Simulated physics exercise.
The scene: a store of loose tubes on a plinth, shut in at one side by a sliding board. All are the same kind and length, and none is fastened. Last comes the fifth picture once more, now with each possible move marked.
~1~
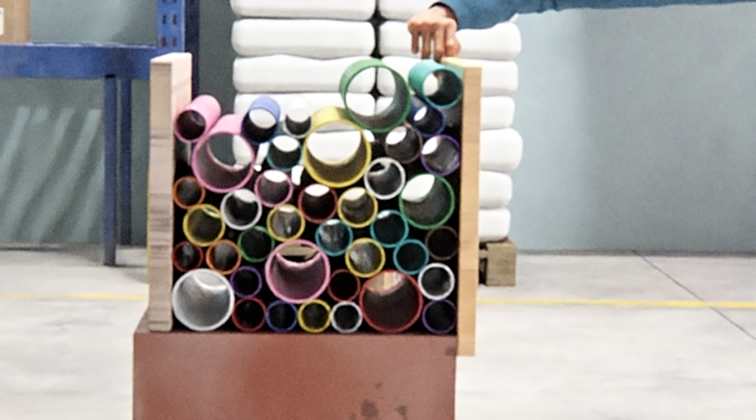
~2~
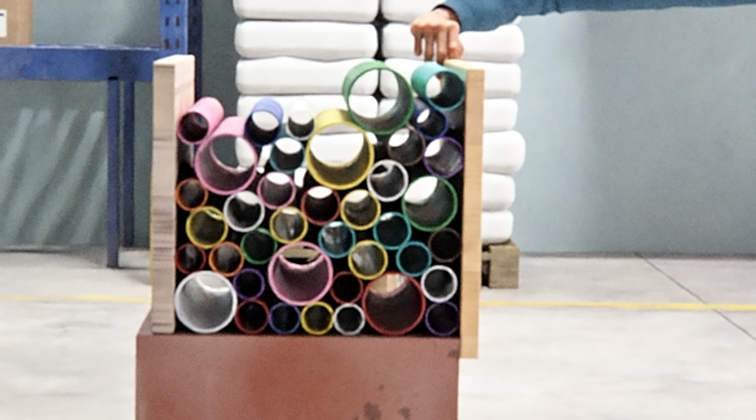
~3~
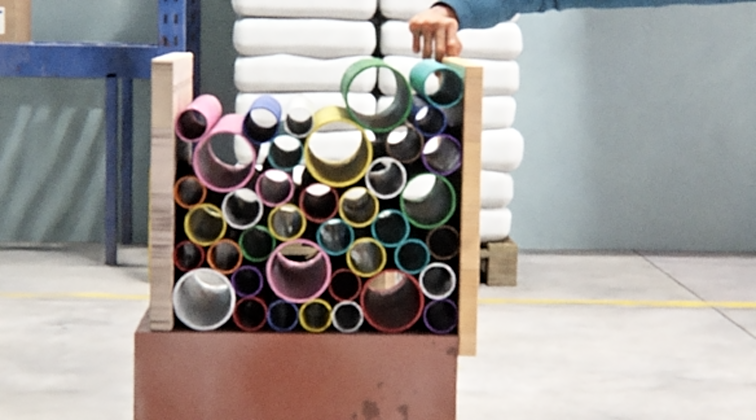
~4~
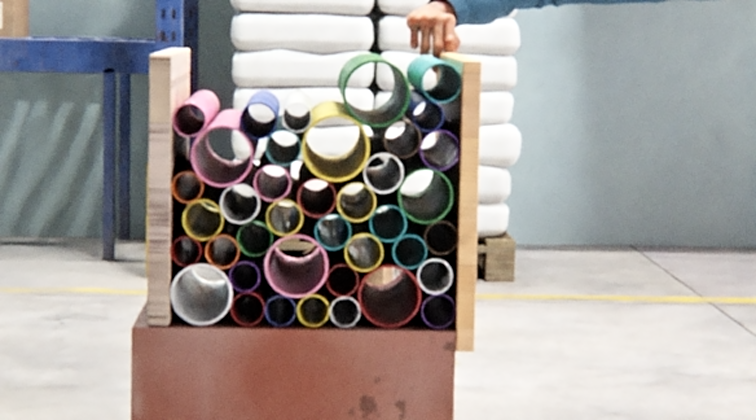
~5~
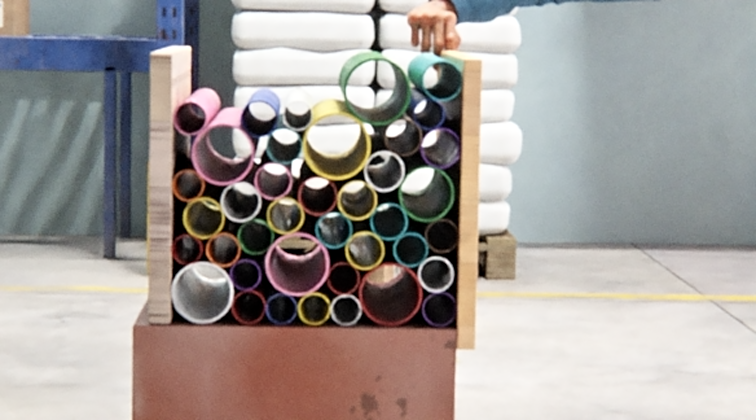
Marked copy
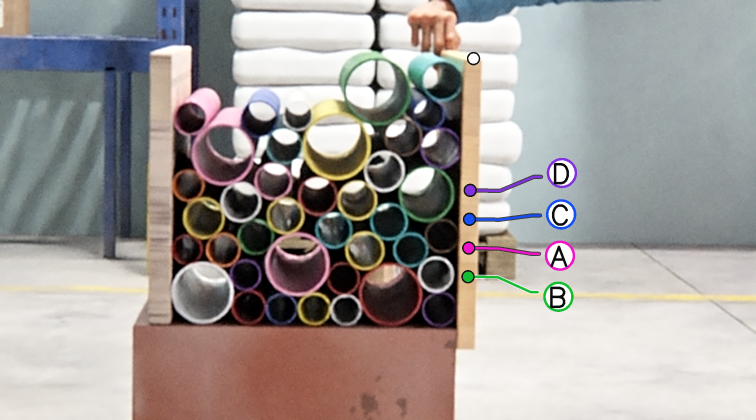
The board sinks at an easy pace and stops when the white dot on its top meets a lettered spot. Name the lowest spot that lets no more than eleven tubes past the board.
It can be let down to B.
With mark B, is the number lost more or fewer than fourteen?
At B, fewer than fourteen.
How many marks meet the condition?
Four of the four.
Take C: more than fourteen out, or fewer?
Fewer than fourteen.
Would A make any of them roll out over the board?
Yes, at A.
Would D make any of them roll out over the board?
At D: Yes.
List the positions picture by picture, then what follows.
In the first frame, a white tube (384, 178); a brown tube (404, 144); a blue tube (259, 126).
In the second frame, a blue tube (262, 128); side board (457, 197).
In the third frame, a white tube (204, 299); a red tube (392, 301).
In the fourth frame, a white tube (435, 276); a green tube (255, 238).
In the fifth frame, a green tube (427, 194); a white tube (384, 171); a brown tube (403, 137).
On the marked copy, A at (468, 248); B at (468, 277); C at (469, 219); D at (470, 190); the white dot at (473, 58).
Following B. Soon after the start, top of the board (461, 149).
Later, top of the board (459, 250).
In the end, top of the board (458, 276), about eight out over the board.
As for the rest, A about six out over the board; C three out over the board; D three out over the board.
